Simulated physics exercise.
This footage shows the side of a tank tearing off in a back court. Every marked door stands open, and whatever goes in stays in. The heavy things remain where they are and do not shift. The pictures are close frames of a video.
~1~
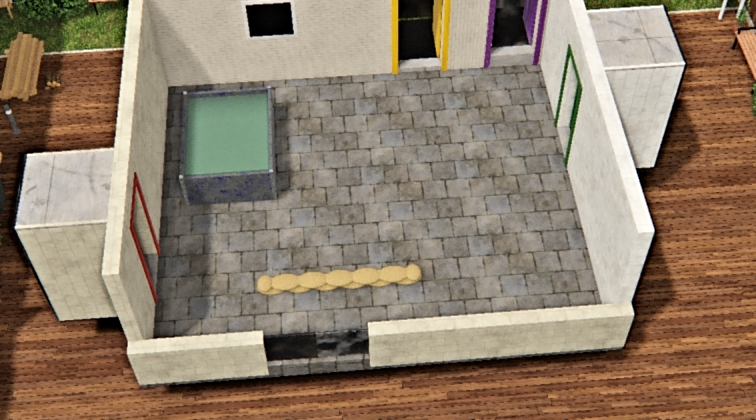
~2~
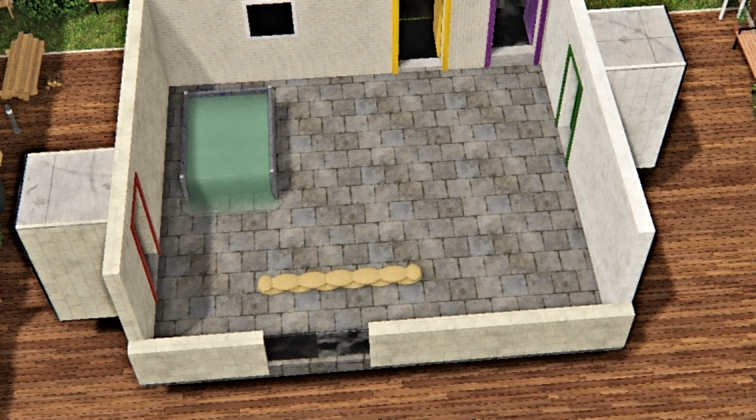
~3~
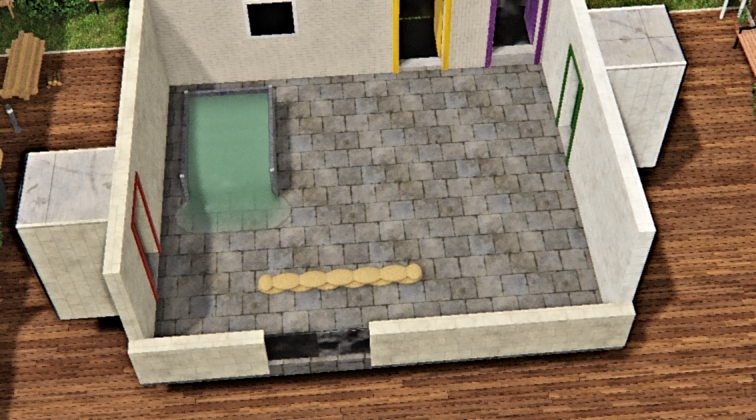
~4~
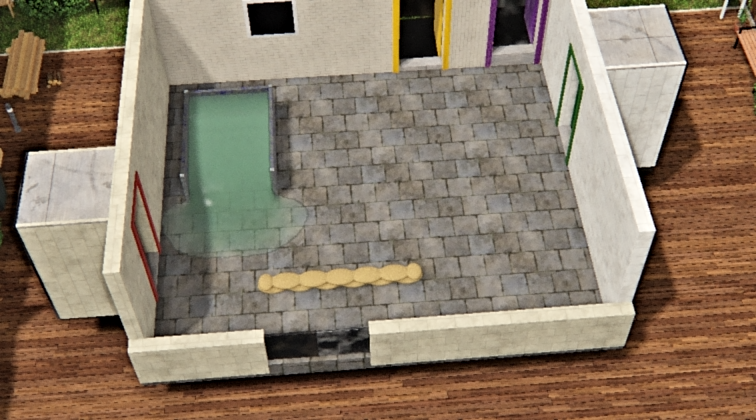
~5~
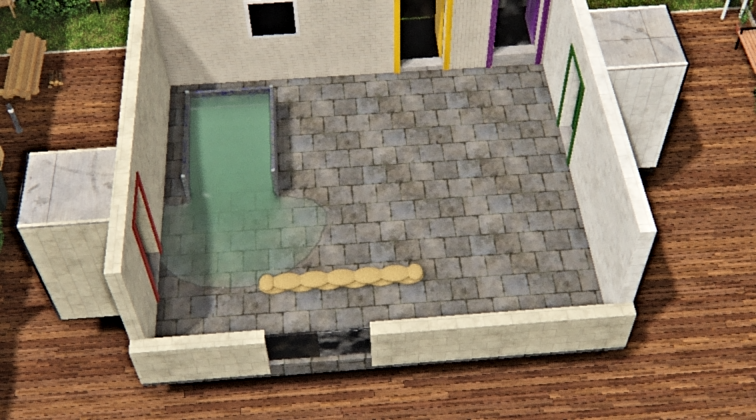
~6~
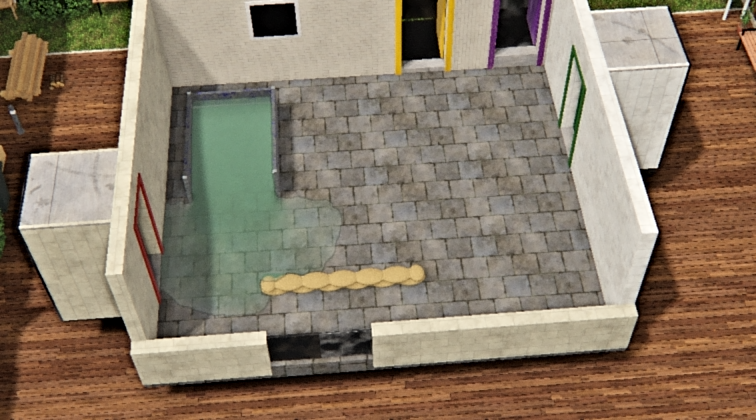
The clip opens on a walled, paved court with a glass-sided tank of still green water at the upper left and a row of tan sacks below. The tank's near side gives way and water pours onto the paving, spreading toward the viewer and rightward, thinning as it reaches the sacks' left end.
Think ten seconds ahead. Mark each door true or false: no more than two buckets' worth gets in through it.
Red door: False, purple door: True, green door: False, yellow door: True.
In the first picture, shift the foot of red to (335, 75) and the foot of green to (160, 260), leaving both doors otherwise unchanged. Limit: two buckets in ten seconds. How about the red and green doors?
Red door falls short, green door exceeds it.
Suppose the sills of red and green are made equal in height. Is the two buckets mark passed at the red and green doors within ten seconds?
My guess: The red door crosses the line while the green door remains short.
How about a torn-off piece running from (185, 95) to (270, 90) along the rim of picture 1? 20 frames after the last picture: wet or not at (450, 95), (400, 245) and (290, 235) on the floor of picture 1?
The first spot is soaked, the second spared and the third spared.
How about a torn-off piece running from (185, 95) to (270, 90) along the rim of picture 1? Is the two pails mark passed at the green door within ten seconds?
I'd say the green door crosses the line.
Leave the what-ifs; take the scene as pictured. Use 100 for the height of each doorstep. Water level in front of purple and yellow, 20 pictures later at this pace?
Around 0 in a hundred for the first and 0 in a hundred for the second.
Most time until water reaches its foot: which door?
The yellow-painted one.
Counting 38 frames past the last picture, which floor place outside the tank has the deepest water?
Estimated pixel: (576, 332).
A moment on, water covers 20 % of the floor; the red door under two buckets in, the purple door not reached, the green door not reached, the yellow door not reached.
Next, water covers 30 % of the floor; the red door under two buckets in, the purple door not reached, the green door not reached, the yellow door not reached.
Then, water covers 50 % of the floor; the red door over two buckets in, the purple door not reached, the green door not reached, the yellow door not reached.
Later, water covers 65 % of the floor; the red door far over two buckets in, the purple door not reached, the green door under two buckets in, the yellow door not reached.
In the end, water covers 85 % of the floor; the red door far over two buckets in, the purple door wet at the sill, nothing in, the green door over two buckets in, the yellow door wet at the sill, nothing in.
